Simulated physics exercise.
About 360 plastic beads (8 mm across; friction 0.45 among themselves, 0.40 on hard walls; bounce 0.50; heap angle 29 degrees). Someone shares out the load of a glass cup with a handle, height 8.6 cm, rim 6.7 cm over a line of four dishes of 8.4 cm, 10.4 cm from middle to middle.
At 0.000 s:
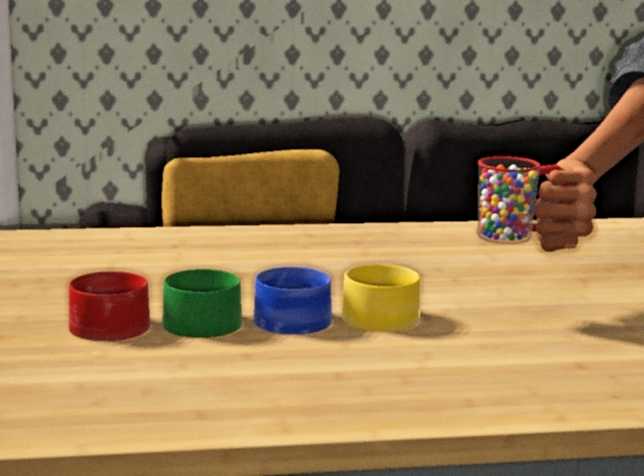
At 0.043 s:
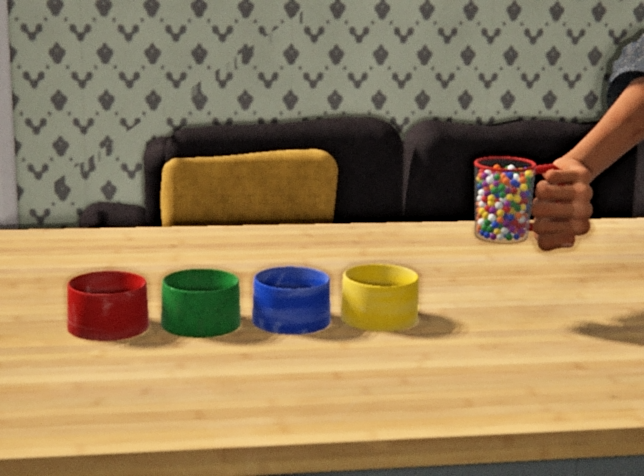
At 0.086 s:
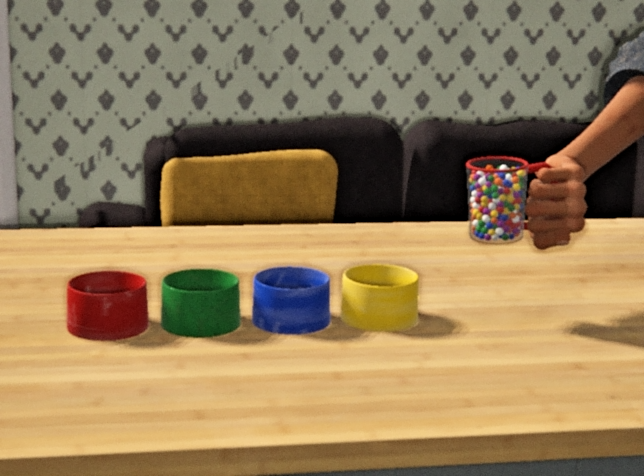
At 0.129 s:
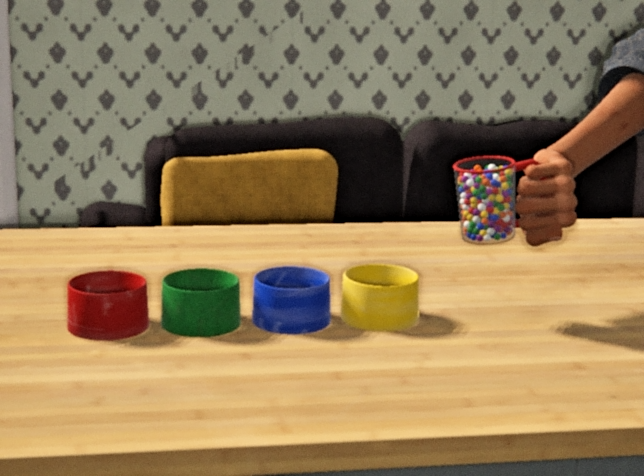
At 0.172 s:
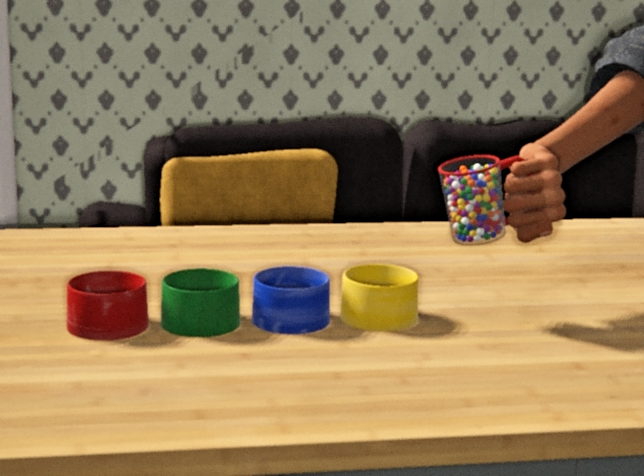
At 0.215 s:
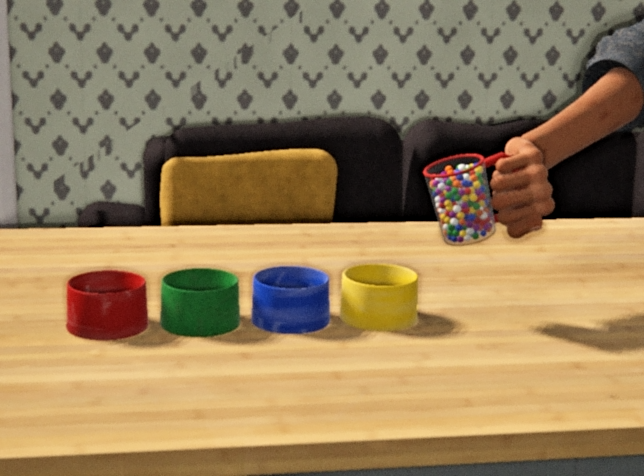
A hand holds a clear, red-rimmed cup of multicoloured beads upright above the right side of a wooden table, with red, green, blue and yellow dishes lined up to the left. The hand moves the cup a short way left, gradually tilting it slightly toward the dishes, the beads still inside.
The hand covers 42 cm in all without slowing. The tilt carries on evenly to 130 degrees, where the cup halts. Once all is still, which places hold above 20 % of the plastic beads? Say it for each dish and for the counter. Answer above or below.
Red dish: Above; blue dish: Below; green dish: Below; yellow dish: Below; on the counter: Below.
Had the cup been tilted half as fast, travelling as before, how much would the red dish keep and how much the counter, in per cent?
Red 90; counter 10.
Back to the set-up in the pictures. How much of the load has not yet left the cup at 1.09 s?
Roughly 75 per cent.
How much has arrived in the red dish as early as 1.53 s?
Near 75 per cent so far.
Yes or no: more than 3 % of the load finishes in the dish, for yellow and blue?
Yellow no, blue no.
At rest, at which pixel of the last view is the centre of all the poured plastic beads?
At about (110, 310).
After 0.74 s, tilt 72 degrees; cup holds 100 %.
Then, at 1.09 s, tilt 109 degrees; cup holds 75 %, green 15 %.
After 1.53 s, tilt 130 degrees; cup holds 0 %, red 75 %, green 10 %.
At rest (2.1 s), red 75 %, blue 0 %, green 10 %, yellow 0 %, counter 10 %.
